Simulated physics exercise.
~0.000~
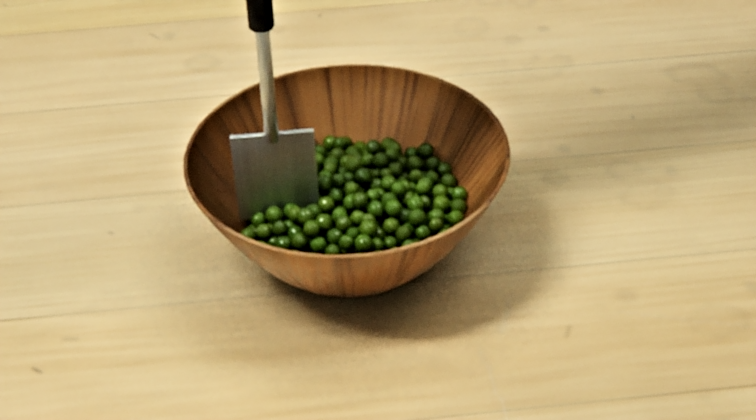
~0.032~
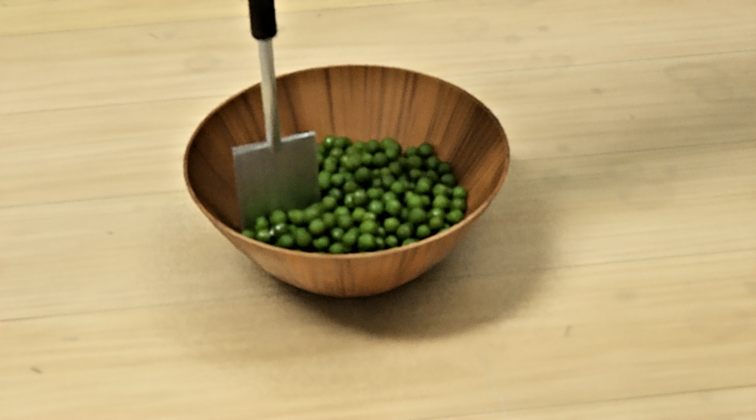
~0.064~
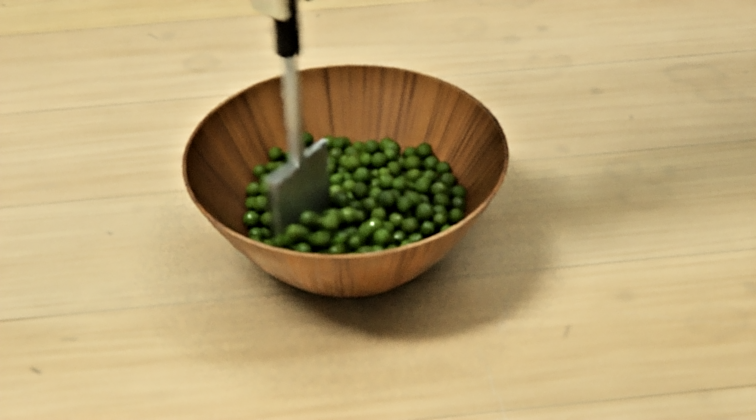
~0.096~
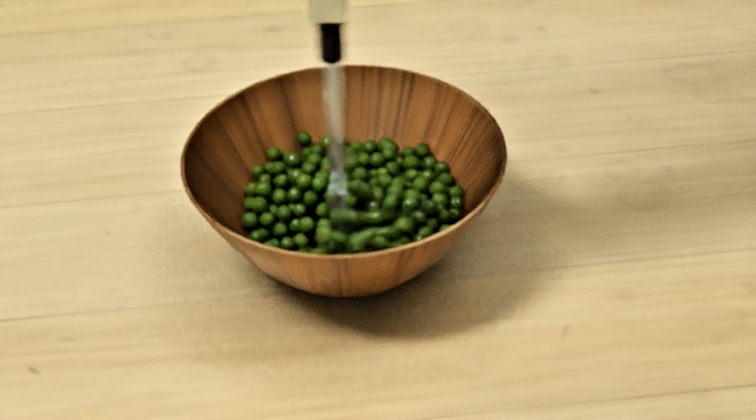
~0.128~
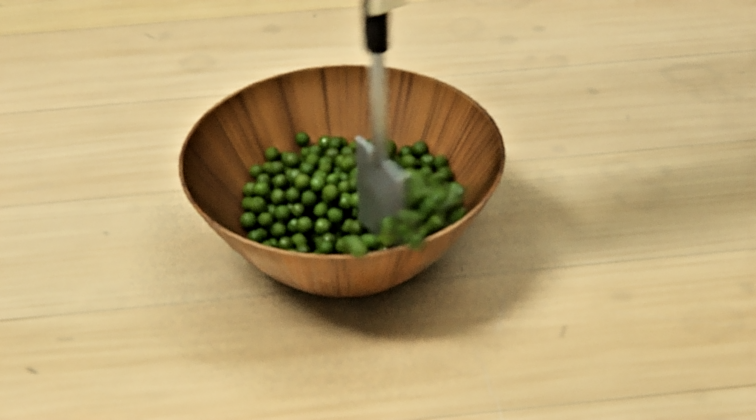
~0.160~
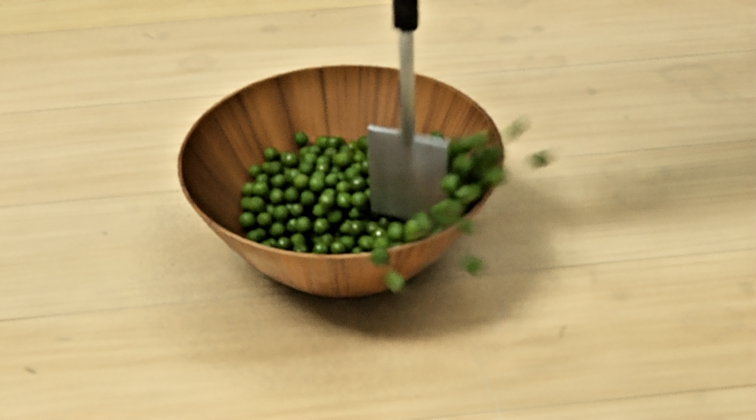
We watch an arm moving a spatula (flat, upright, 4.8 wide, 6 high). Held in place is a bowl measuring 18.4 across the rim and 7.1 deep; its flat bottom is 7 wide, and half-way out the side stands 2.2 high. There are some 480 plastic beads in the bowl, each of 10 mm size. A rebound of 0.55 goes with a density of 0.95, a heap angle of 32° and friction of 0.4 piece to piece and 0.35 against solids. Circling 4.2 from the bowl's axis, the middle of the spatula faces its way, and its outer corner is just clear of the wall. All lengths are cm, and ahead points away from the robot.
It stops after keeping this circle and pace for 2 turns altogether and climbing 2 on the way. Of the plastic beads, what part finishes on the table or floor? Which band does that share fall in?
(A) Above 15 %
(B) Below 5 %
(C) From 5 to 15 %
Answer: A.
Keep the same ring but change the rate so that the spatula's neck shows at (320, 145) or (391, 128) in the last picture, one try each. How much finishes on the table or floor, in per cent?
Some 0 and 15 per cent.
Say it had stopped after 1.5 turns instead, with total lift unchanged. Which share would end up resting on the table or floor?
It would be around 15 percent.
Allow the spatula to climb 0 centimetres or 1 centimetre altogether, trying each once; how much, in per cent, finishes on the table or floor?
Trial one: Roughly 40 %; trial two: Roughly 25 %.
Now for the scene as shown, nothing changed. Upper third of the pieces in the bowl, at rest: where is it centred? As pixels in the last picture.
About (341, 204).
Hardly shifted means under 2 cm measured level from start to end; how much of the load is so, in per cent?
About 50 %.
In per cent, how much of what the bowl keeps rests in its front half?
About 50 per cent.
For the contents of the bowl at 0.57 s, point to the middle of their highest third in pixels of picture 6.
(339, 204).
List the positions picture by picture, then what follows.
The first frame shows spatula neck at (270, 111), 0° round; upper third of the load around (357, 198), from x 250 to 460, top at y 140; 475 in the bowl.
The second frame shows spatula neck at (272, 120), 14° round; upper third of the load around (356, 201), from x 250 to 460, top at y 140.
The third frame shows spatula neck at (296, 138), 48° round; upper third of the load around (359, 205), from x 250 to 460, top at y 140.
The fourth frame shows spatula neck at (337, 144), 82° round; upper third of the load around (372, 207), from x 250 to 455, top at y 140.
The fifth frame shows spatula neck at (380, 135), 117° round; upper third of the load around (401, 196), from x 250 to 460, top at y 140; 472 in the bowl, 3 in flight or on the tool.
The sixth frame shows spatula neck at (407, 113), 151° round; upper third of the load around (424, 174), from x 245 to 540, top at y 130; 466 in the bowl, 9 in flight or on the tool.
By 0.36 s, 10° round, highest piece 10 above the table; 393 in the bowl, 42 on the table or floor, 40 in flight or on the tool.
By 0.57 s, 229° round, highest piece 6 above the table; 381 in the bowl, 89 on the table or floor, 5 in flight or on the tool.
By 0.87 s, 0° round, highest piece 5 above the table; 381 in the bowl, 94 on the table or floor.
By 1.57 s, 0° round, highest piece 5 above the table; 381 in the bowl, 94 on the table or floor.
Final count, 381 in the bowl, 94 on the table or floor. That is 20 % on the table or floor.
